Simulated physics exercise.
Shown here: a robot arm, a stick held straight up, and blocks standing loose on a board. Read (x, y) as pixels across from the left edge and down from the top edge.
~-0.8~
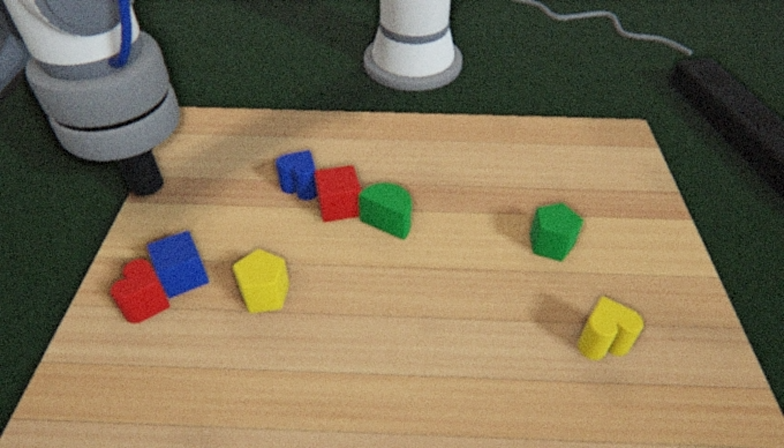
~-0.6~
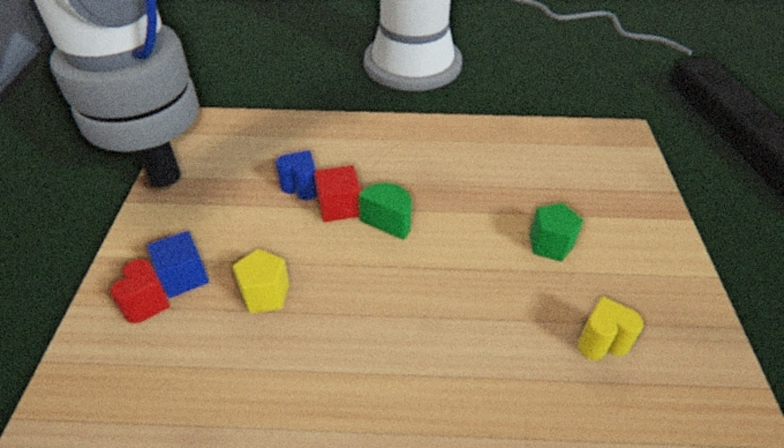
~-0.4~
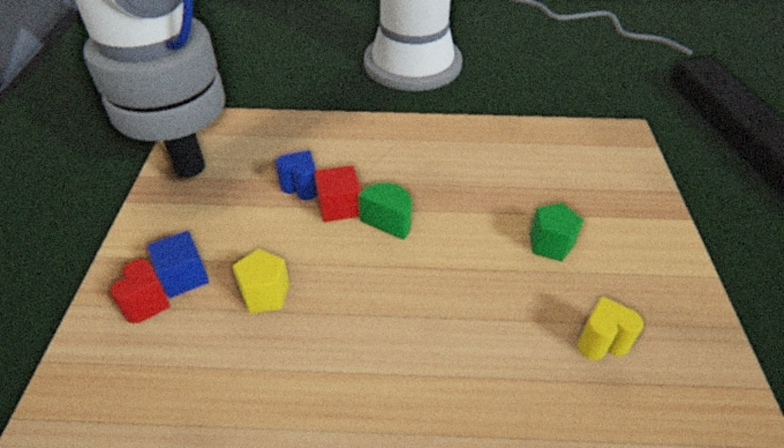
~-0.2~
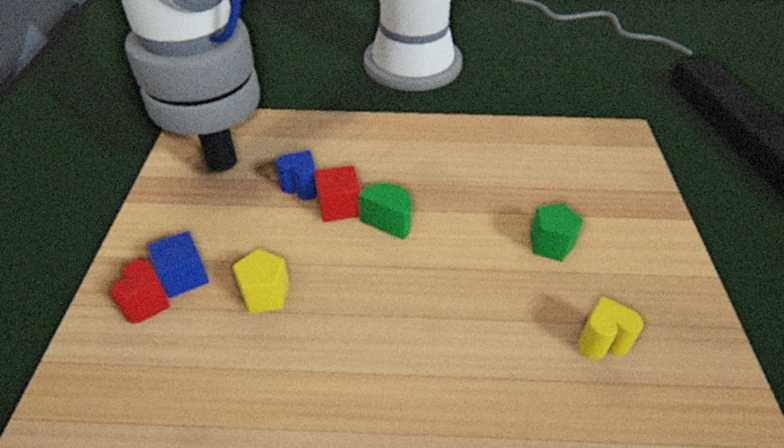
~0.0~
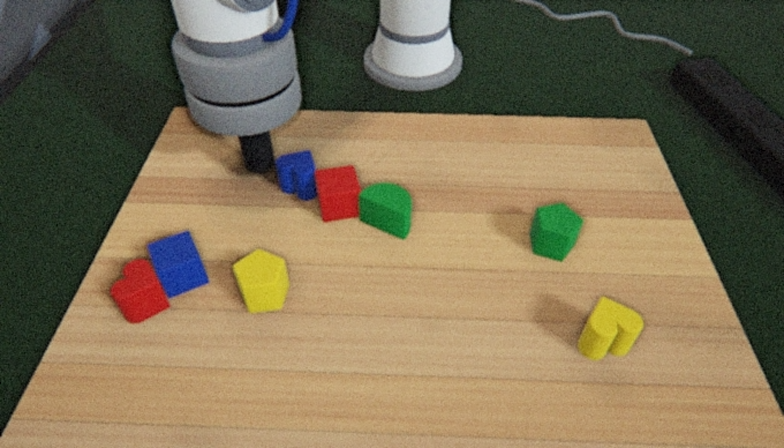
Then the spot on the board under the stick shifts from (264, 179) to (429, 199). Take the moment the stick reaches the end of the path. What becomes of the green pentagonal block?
The green pentagonal block will stay where it stands.
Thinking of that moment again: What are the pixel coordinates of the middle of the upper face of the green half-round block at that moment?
In the picture, it is at (413, 222).
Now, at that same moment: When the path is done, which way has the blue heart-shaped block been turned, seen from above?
Spins counterclockwise.
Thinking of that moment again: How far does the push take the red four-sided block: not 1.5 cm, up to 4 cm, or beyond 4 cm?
Above 4 cm.
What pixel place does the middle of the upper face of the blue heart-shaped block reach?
The answer is (417, 150).
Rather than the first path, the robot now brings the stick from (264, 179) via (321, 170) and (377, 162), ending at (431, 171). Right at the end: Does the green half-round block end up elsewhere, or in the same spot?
That block ends up displaced.
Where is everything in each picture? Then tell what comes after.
The first frame shows tip of the stick (148, 186), middles of tops, blue heart-shaped block (297, 161), red four-sided block (337, 180), green half-round block (389, 195), green pentagonal block (559, 218).
The second frame shows stick (165, 177), nothing pushed.
The third frame shows stick (190, 168), nothing pushed.
The fourth frame shows stick (222, 163), nothing pushed.
The fifth frame shows stick (260, 164), blue heart-shaped block (297, 161), red four-sided block (337, 180), green half-round block (389, 195), green pentagonal block (559, 218).
On the path given first. One third of the way, stick (316, 170); blue heart-shaped block (351, 160), turned 30° anticlockwise; red four-sided block (367, 183), turned 80° clockwise; green half-round block (401, 204), turned 35° anticlockwise.
Two thirds of the way, stick (373, 176); blue heart-shaped block (399, 152), turned 85° anticlockwise; red four-sided block (378, 190), turned 85° clockwise; green half-round block (409, 213), turned 30° anticlockwise.
At the end, stick (430, 184); blue heart-shaped block (417, 150), turned 145° anticlockwise; red four-sided block (385, 193), turned 110° clockwise; green half-round block (413, 222), turned 35° anticlockwise; green pentagonal block unmoved.
